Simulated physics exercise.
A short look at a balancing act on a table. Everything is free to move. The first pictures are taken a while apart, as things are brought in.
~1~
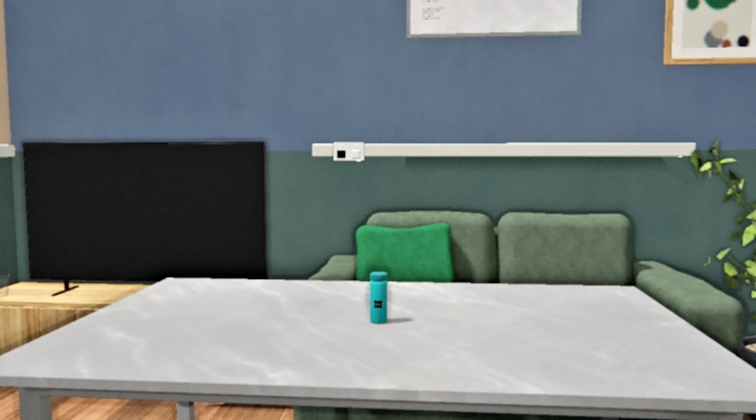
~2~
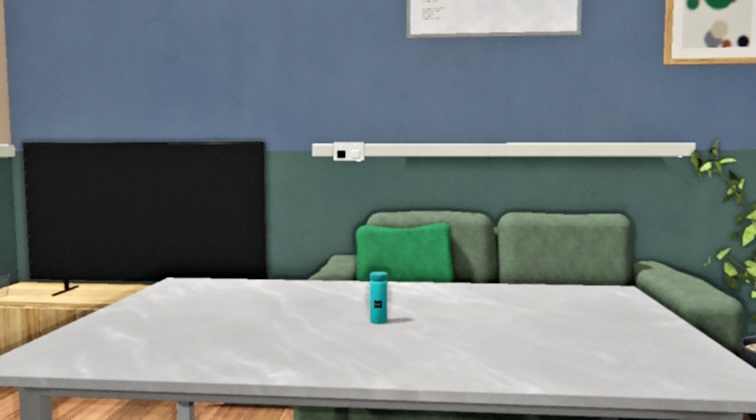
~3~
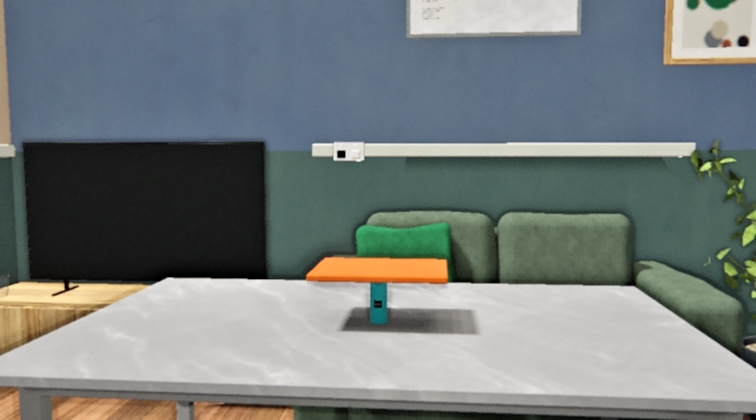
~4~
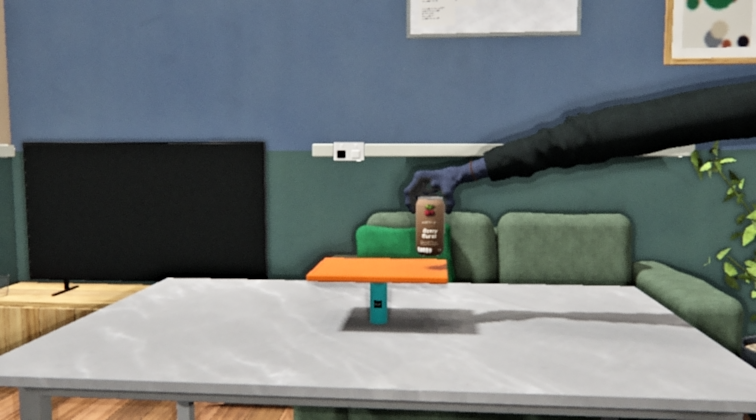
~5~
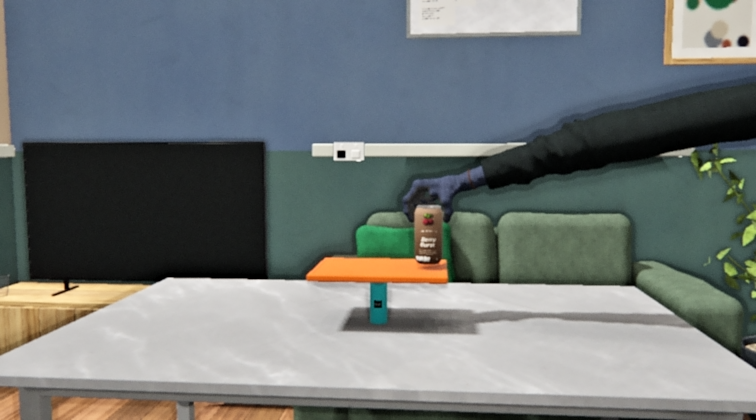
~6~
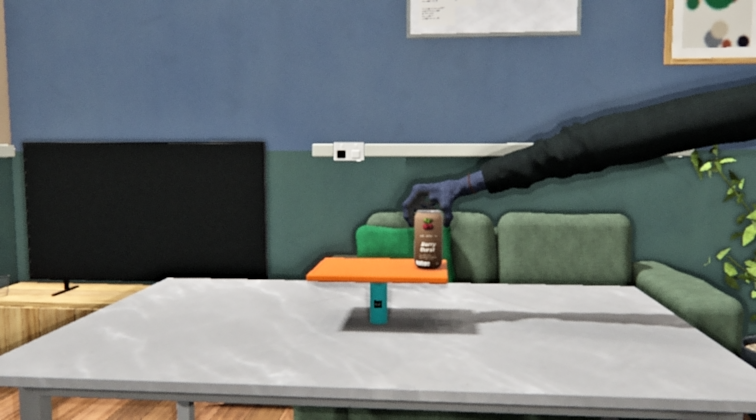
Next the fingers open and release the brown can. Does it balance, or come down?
Outcome: The stack comes apart.
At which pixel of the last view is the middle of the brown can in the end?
Around (481, 309).
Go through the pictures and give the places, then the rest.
In the first picture, the last thing is not in view yet.
In the second picture, the last thing is not in view yet.
In the third picture, the last thing is not in view yet; orange lid (381, 270).
The fourth picture shows coming down; brown can (430, 226); orange lid (381, 270).
The fifth picture shows coming down; brown can (428, 235); orange lid (381, 270).
The sixth picture shows set down, still held; brown can (428, 239); orange lid (381, 270).
Then, 0.40 s after the last picture, brown can now fallen; orange lid tipped 50° from how it was.
Then, 0.60 s after the last picture, orange lid tipped 38° from how it was; turquoise shaker tipped 22° from how it was.
Then, 0.70 s after the last picture, orange lid now fallen; turquoise shaker on its side.
At rest, fallen, orange lid, turquoise shaker and brown can. Seen from the same camera at the end, brown can near (481, 309). The stack gives way.
